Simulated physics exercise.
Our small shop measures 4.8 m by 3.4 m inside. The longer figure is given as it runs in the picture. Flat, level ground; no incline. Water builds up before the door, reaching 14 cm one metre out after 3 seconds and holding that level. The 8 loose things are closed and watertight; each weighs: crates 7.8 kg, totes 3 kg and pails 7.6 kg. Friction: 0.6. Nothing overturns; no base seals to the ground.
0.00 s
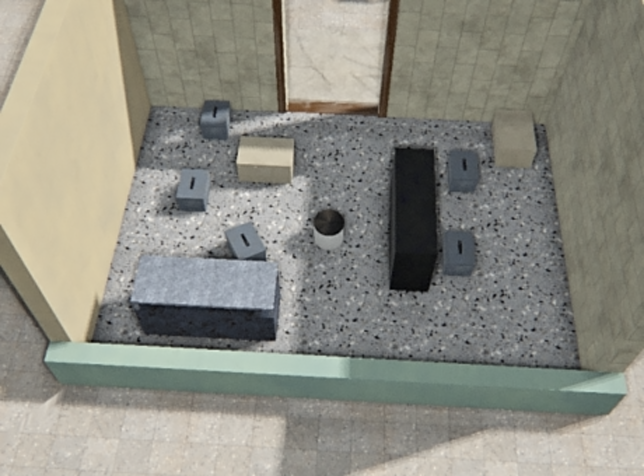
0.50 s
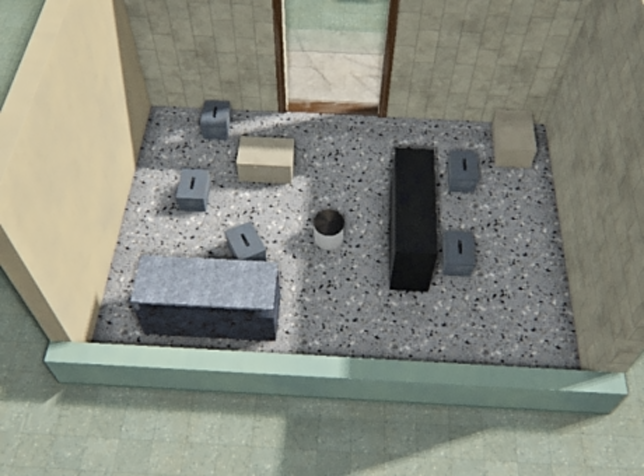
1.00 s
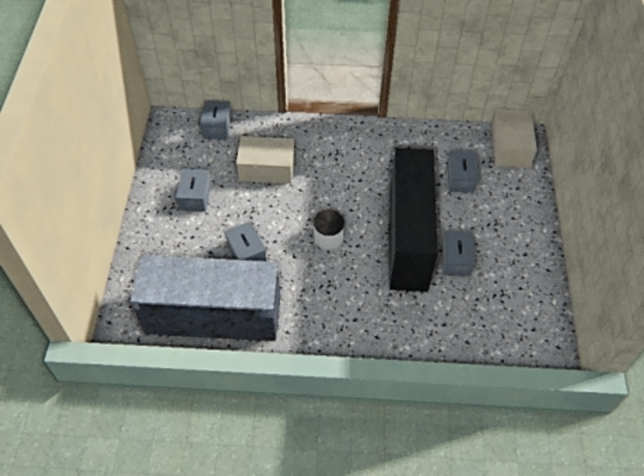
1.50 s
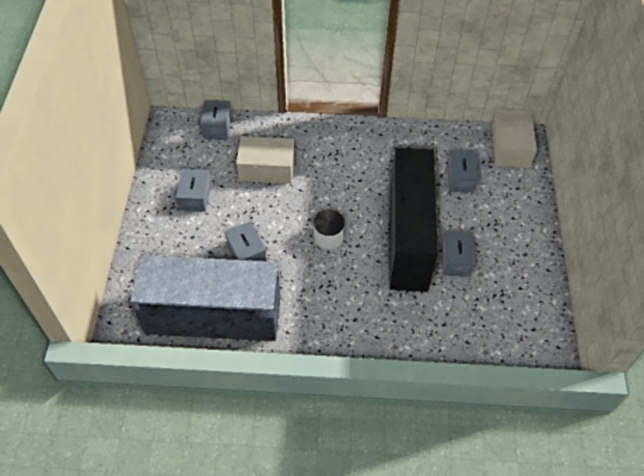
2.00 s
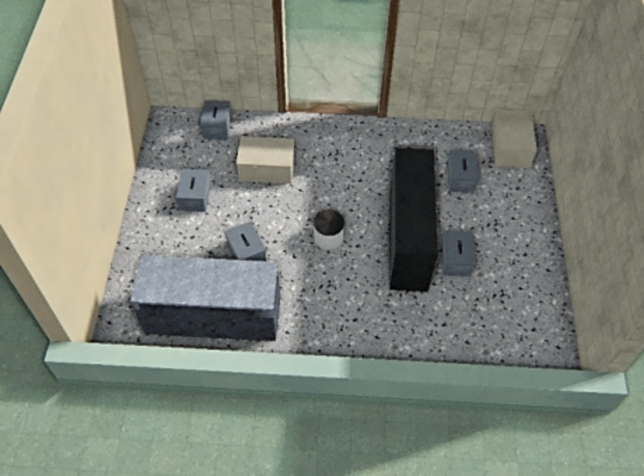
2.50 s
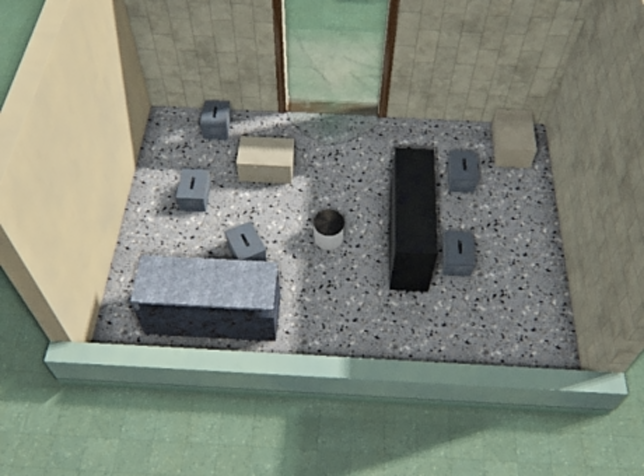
We see a small speckled-floor room with grey boxes, pale crates, long dark and blue-grey blocks and a round pail, all staying still, while the pale ground outside the doorway and walls turns green beneath spreading water.
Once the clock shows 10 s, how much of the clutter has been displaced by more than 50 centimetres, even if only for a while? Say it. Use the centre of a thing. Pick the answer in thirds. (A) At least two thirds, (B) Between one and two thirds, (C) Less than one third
Between one and two thirds (B).
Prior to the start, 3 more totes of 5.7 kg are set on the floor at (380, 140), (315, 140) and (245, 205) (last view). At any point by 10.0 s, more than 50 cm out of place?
In turn: Within the mark, beyond the mark, beyond the mark.
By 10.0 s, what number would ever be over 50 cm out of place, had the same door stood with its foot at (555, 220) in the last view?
Then 3.
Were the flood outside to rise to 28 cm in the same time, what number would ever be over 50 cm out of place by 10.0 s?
That would make 8 of them.
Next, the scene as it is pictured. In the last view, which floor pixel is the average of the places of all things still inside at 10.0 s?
The centre is close to (312, 181).
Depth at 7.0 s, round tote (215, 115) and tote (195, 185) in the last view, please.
Roughly 0 and 2 cm.
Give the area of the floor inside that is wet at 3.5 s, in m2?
Roughly 2.0 m2 of it is wet.
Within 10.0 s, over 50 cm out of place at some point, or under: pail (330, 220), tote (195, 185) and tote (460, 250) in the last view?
One by one in that order: Below; above; below.
After 3.5 s 0 of 8 are over 50 cm from their spots; 0 afloat.
After 4.5 s 0 of 8 are over 50 cm from their spots; 0 afloat.
After 7.0 s 2 of 8 are over 50 cm from their spots; 1 afloat.
After 10.0 s 3 of 8 are over 50 cm from their spots, and 3 have been at some point; 3 afloat.
